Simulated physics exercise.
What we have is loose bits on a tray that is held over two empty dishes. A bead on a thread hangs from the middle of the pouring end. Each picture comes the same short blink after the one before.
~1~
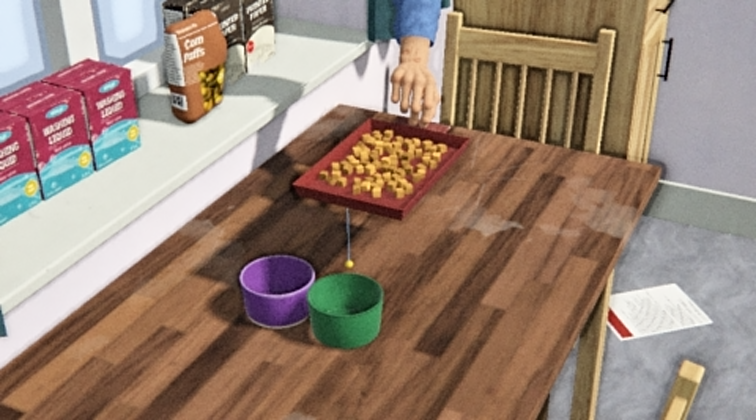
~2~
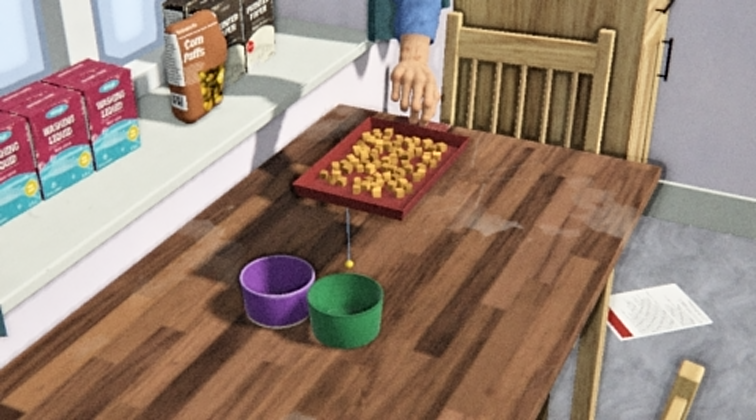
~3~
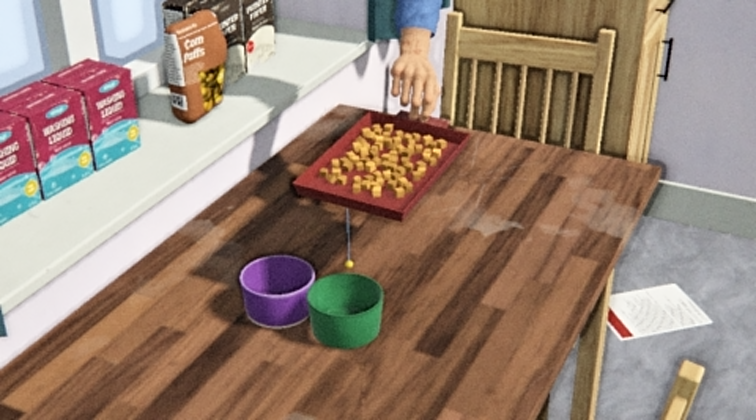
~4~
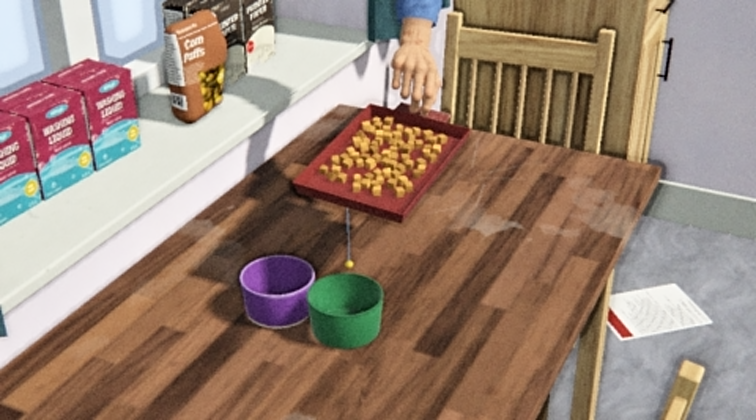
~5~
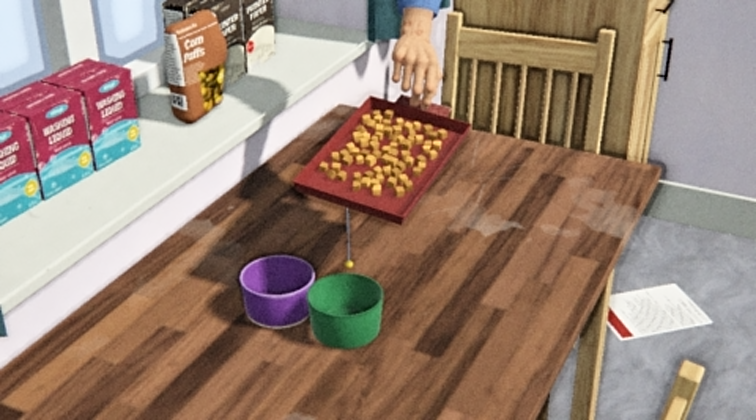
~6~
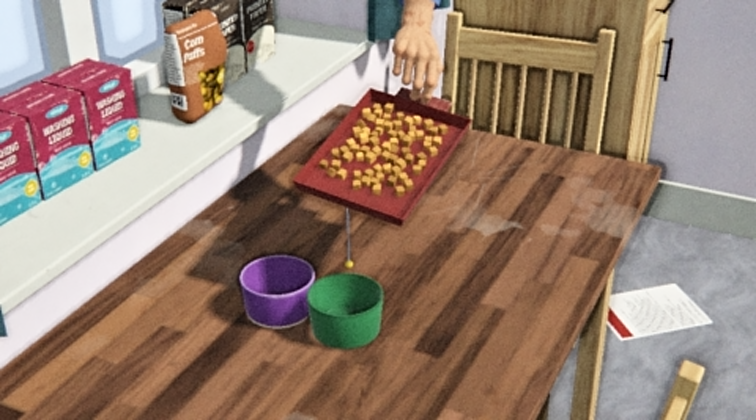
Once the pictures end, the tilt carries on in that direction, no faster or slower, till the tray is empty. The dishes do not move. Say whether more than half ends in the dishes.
Caught overall: Less than half.
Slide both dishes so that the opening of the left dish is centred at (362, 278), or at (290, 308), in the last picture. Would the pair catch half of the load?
At the first place the larger part, at the second the smaller part.
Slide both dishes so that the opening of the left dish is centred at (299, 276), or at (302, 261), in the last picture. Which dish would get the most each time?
At the first place the right one, at the second right.
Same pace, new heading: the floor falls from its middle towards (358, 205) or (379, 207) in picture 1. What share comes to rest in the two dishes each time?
Near 70 % and 40 %.
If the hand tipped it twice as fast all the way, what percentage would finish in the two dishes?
Roughly 20 in a hundred.
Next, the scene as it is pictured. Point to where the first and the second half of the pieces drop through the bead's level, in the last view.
Early half (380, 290), late half (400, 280).
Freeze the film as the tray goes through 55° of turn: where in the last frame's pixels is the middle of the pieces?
Around (390, 186).
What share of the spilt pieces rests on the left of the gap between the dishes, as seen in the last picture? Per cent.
Roughly 10 in a hundred.
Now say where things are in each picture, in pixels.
In the first picture, corners of the pouring end at (298, 183) and (401, 207), level; middle of the load at (386, 162), croutons; left dish at (259, 308); right dish at (328, 329); bead on its thread at (349, 264).
In the second picture, corners of the pouring end at (298, 183) and (401, 208), level; middle of the load at (386, 161).
In the third picture, corners of the pouring end at (298, 182) and (401, 209), tipped barely, lowest at the right corner; middle of the load at (386, 158).
In the fourth picture, corners of the pouring end at (298, 181) and (401, 211), tipped a little, lowest at the right corner; middle of the load at (386, 155).
In the fifth picture, corners of the pouring end at (298, 180) and (402, 213), tipped a little, lowest at the right corner; middle of the load at (386, 151).
In the sixth picture, corners of the pouring end at (298, 179) and (402, 216), tipped a little, lowest at the right corner; middle of the load at (387, 147); left dish at (259, 308); right dish at (328, 329).
Soon, tray tipped steeply; nearly all on the tray; a stray few in the air.
A while on, tray tipped right over; nearly all on the tray; a stray few in the right dish; a stray few outside both; a stray few in the air.
Towards the end, tray tipped past a quarter turn; about a quarter in the right dish; most outside both.
Finally, tray tipped past a quarter turn; about a quarter in the right dish; none in the left dish; most outside both.
